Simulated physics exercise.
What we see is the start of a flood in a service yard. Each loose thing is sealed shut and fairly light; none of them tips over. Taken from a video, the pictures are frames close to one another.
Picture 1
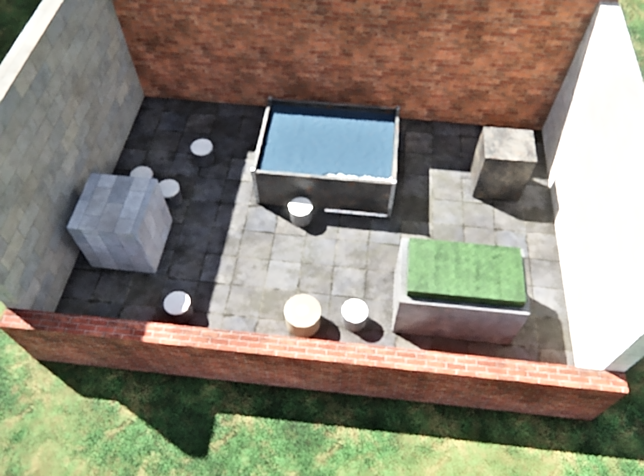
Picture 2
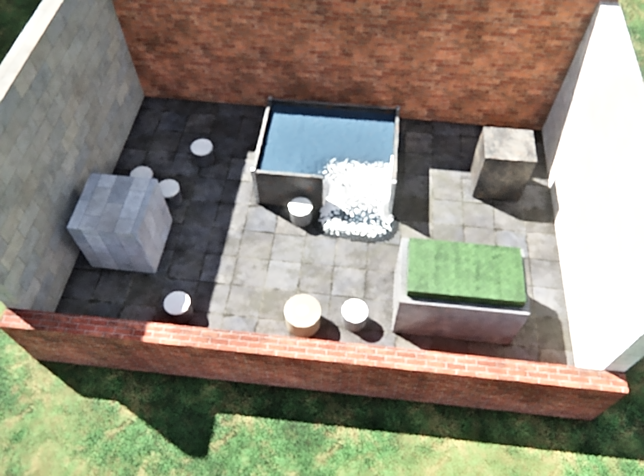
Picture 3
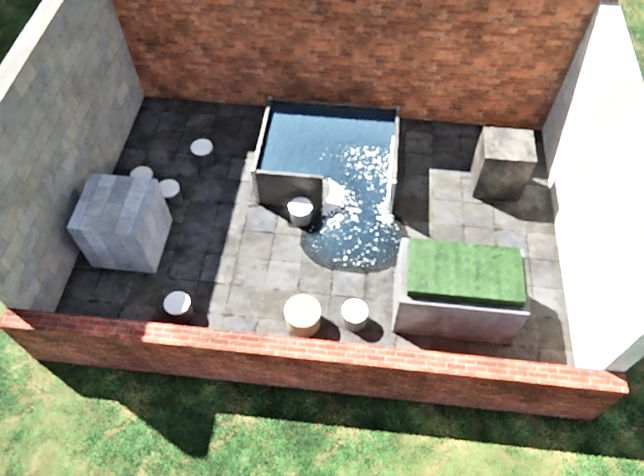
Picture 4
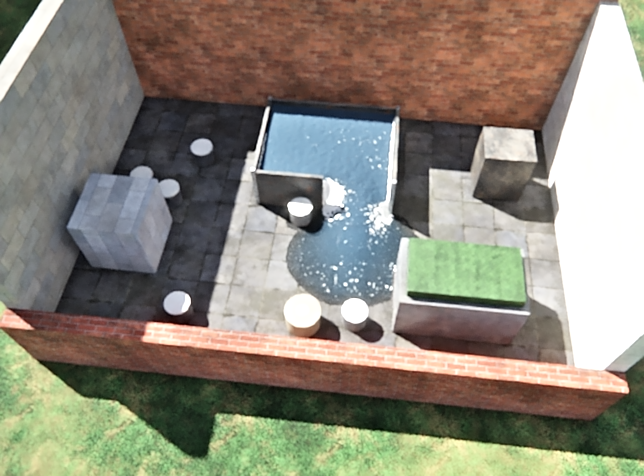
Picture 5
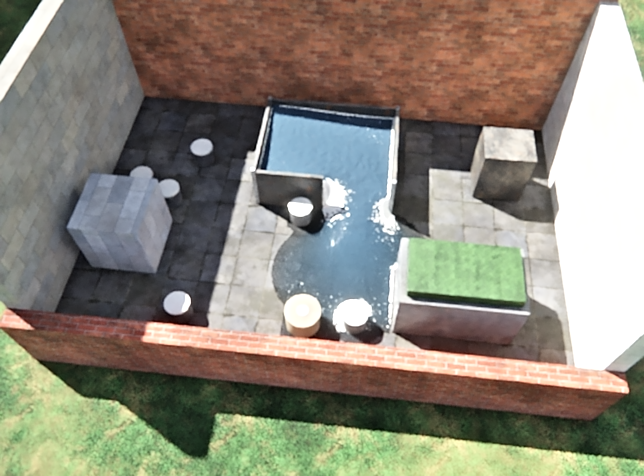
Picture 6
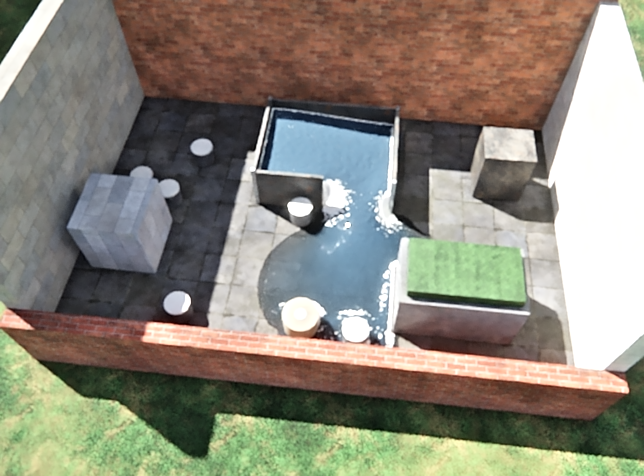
A paved yard walled in brick and pale stone, with grass outside, is seen from high above by a still camera. A rectangular tank of blue water stands near the back wall, among white round containers, grey blocks and a green-topped box. Water bursts through the tank's front right side, foams and spreads toward the near wall, surrounding a cream tub and white pail and nudging them slightly nearer.
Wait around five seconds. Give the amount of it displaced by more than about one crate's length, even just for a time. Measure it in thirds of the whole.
The share is one to two thirds of the whole.
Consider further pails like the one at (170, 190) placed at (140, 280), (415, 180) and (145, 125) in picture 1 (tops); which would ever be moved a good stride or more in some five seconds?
In sequence: Knocked well away; hardly budges; hardly budges.
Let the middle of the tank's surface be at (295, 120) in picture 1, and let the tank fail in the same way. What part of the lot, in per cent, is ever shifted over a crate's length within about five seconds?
My reckoning says roughly 60 percent.
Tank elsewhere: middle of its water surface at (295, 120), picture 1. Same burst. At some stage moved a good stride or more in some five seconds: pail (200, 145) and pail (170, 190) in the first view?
Lab note, in listed order: Full stretch not covered; full stretch not covered.
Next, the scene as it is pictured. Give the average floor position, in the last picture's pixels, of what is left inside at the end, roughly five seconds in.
Average floor point: Approx. (183, 211).
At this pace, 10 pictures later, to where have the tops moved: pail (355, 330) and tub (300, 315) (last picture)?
Close to pixel (300, 325) and pixel (189, 277).
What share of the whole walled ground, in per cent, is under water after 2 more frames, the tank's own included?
Roughly 25 per cent.
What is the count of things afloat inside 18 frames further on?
Total: 2.
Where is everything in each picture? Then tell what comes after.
In the first frame, a pail at (355, 311) rests on the ground; a tub at (302, 311), on the bottom; 0 of 7 have shifted.
In the second frame, a pail at (355, 311) rests on the ground; a tub at (302, 311), on the bottom; 0 of 7 have shifted.
In the third frame, a pail at (355, 311) rests on the ground; a tub at (302, 311) rests on the ground; 0 of 7 have shifted.
In the fourth frame, a pail at (355, 311), on the bottom; a tub at (302, 311), on the bottom; 0 of 7 have shifted.
In the fifth frame, a pail at (355, 313), on the bottom, close to its start; a tub at (302, 311), on the bottom; 0 of 7 have shifted.
In the sixth frame, a pail at (355, 329), on the bottom, close to its start; a tub at (300, 314), on the bottom, close to its start; 2 of 7 have shifted.
A moment on, 0 of 7 are well off their spots; 2 afloat.
Next, 2 of 7 are well off their spots; 1 afloat.
Later, 3 of 7 are well off their spots; 2 afloat.
In the end, 3 of 7 are well off their spots, and 3 have been at some point; 2 afloat.
